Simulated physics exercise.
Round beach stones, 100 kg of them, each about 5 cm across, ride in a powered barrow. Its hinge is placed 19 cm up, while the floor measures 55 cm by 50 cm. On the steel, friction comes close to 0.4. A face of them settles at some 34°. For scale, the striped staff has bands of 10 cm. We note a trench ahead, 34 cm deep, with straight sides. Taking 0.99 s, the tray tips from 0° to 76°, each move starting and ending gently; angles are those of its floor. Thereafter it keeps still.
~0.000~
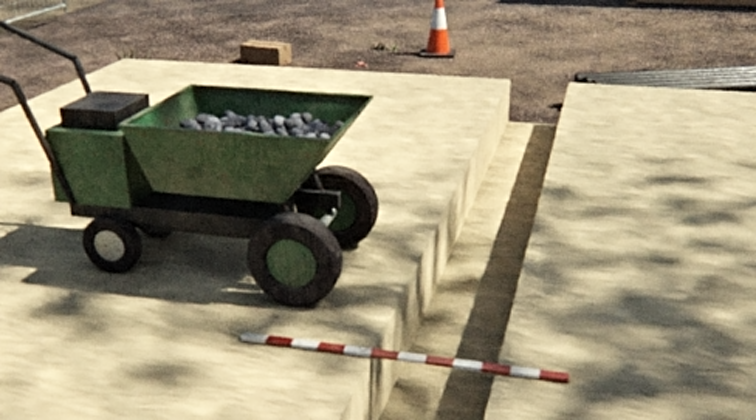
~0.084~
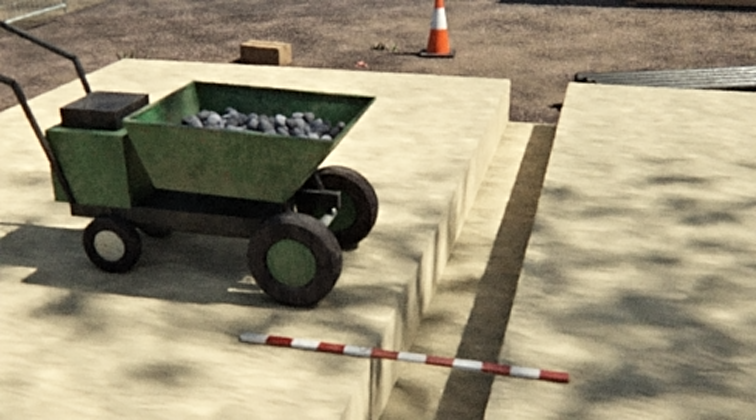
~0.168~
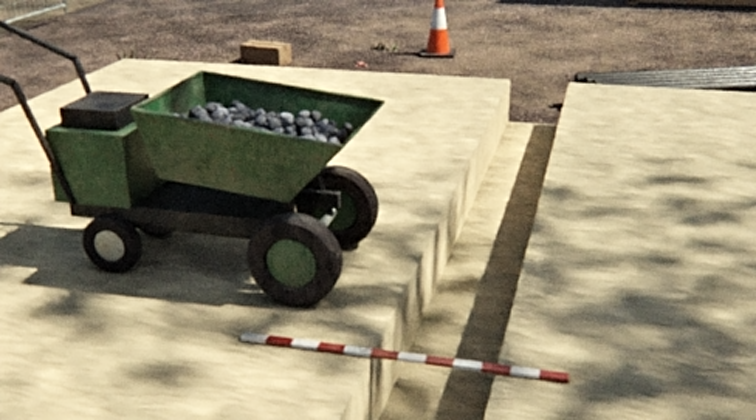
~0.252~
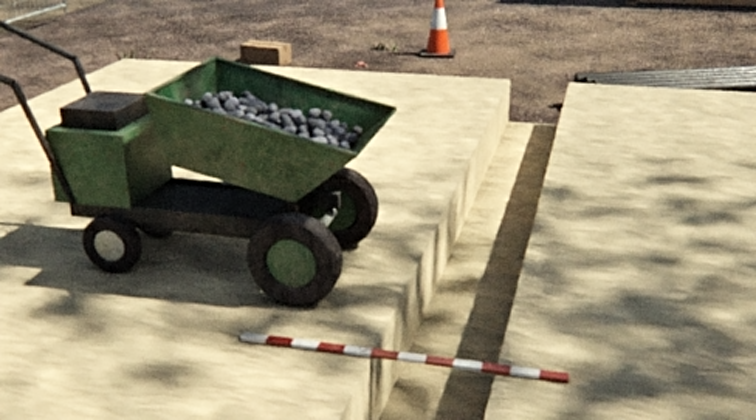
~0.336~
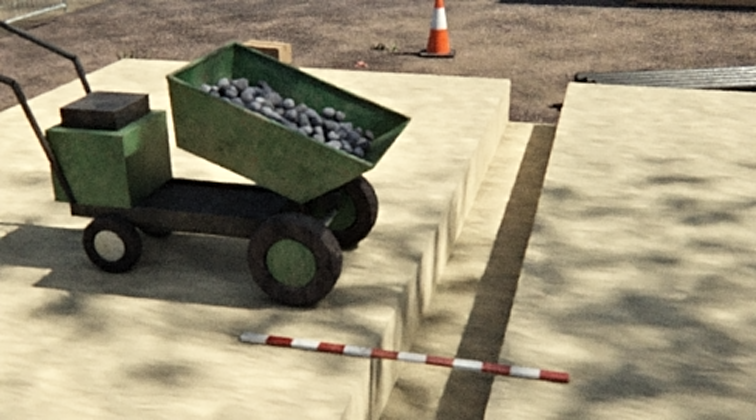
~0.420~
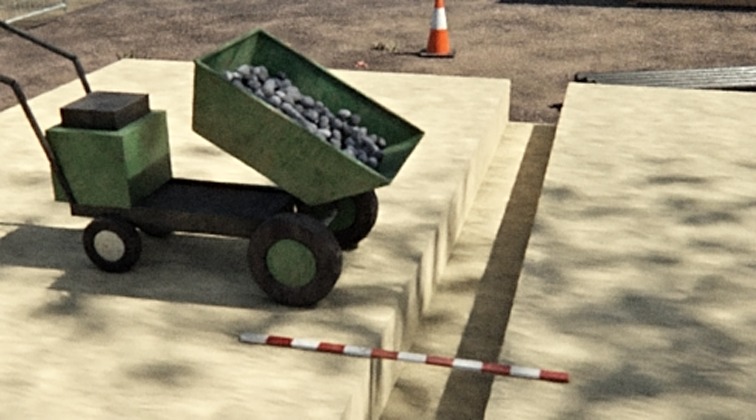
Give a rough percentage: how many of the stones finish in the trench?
85 %.
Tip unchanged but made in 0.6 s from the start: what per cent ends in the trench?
Then some 70 per cent would.
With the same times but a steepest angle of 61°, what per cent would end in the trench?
Then about 85 per cent.
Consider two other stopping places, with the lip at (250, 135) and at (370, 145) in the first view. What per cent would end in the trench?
Roughly 85 percent for the first, and 40 percent for the second.
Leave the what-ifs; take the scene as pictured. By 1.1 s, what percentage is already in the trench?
Around 50 per cent of it, at that instant.
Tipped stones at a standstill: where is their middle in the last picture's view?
Look at roughly (480, 347).
After 0.7 s the floor is at 64°; 100 % in the tray; the foremost stones are at (432, 213).
After 1.1 s the floor is at 76°; 46 % in the tray, 48 % in the trench, 6 % past the trench; the foremost stones are at (549, 309).
After 1.4 s the floor is at 76°; 8 % in the tray, 77 % in the trench, 15 % past the trench; the foremost stones are at (686, 315).
After 3.4 s the floor is at 76°; 0 % in the tray, 85 % in the trench, 15 % past the trench; the foremost stones are past the picture's edge.
